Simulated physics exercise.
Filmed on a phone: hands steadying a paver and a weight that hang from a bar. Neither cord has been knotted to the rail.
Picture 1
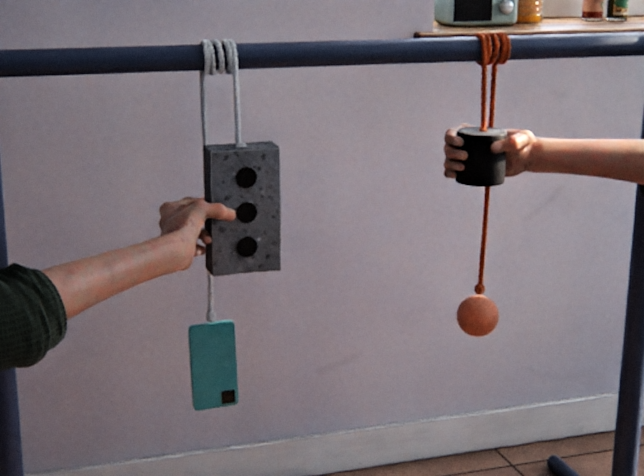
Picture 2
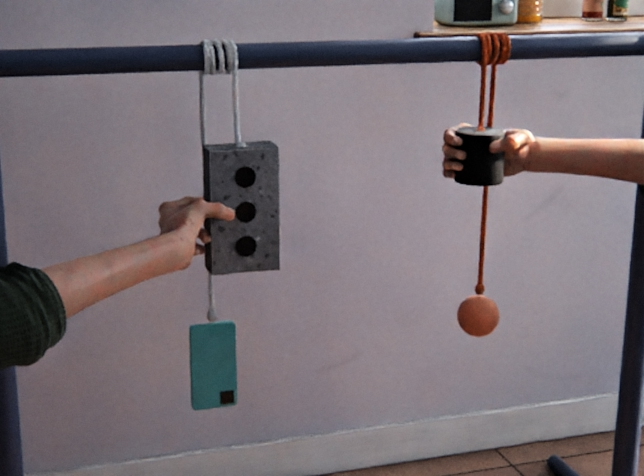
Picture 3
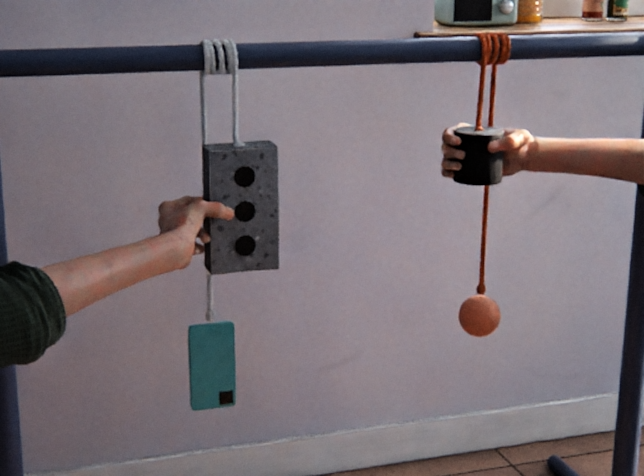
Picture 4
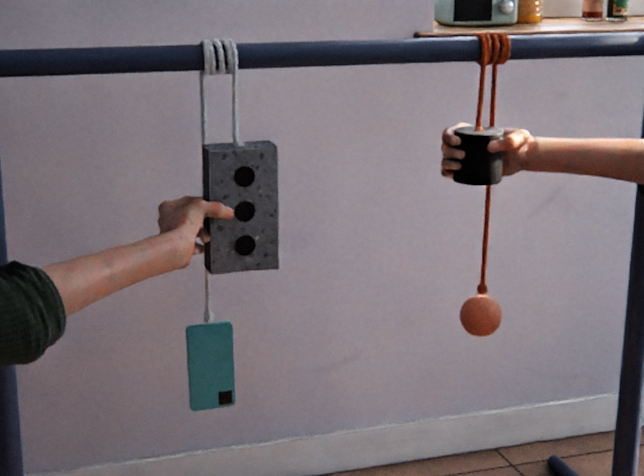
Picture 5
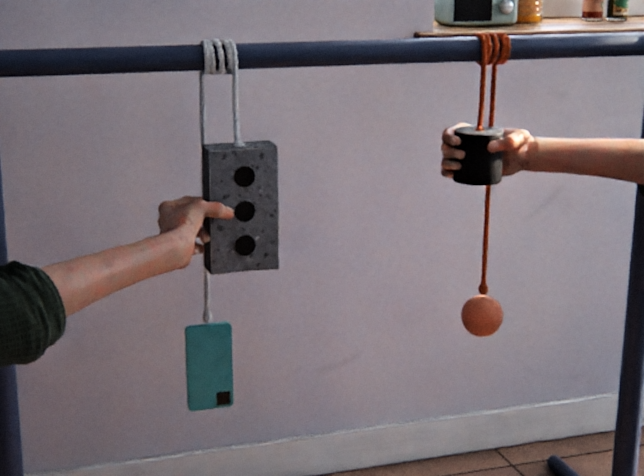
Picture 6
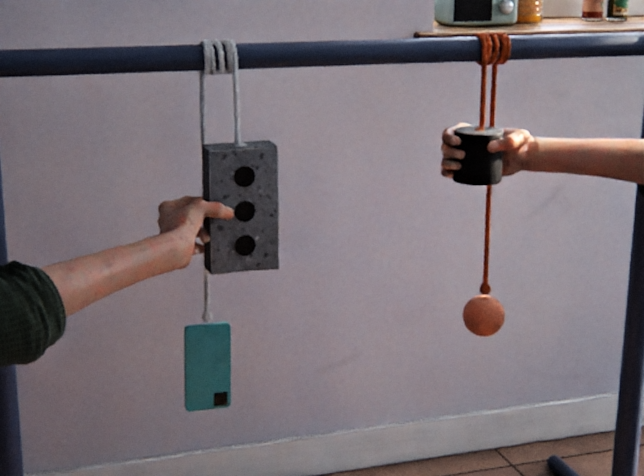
Against a pale indoor wall, two hands steadying a grey block and dark cylinder on a rail while hanging objects sway slightly.
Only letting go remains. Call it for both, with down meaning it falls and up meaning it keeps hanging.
Paver - up; weight - up.
Then, 0.32 s past the final frame, paver still up near (238, 216); weight still up near (480, 160).
Then, 0.74 s past the final frame, paver still up near (235, 216); weight still up near (484, 159).
When it is over, paver still up near (234, 216); weight still up near (484, 157). The paver is held and the weight keeps its height.
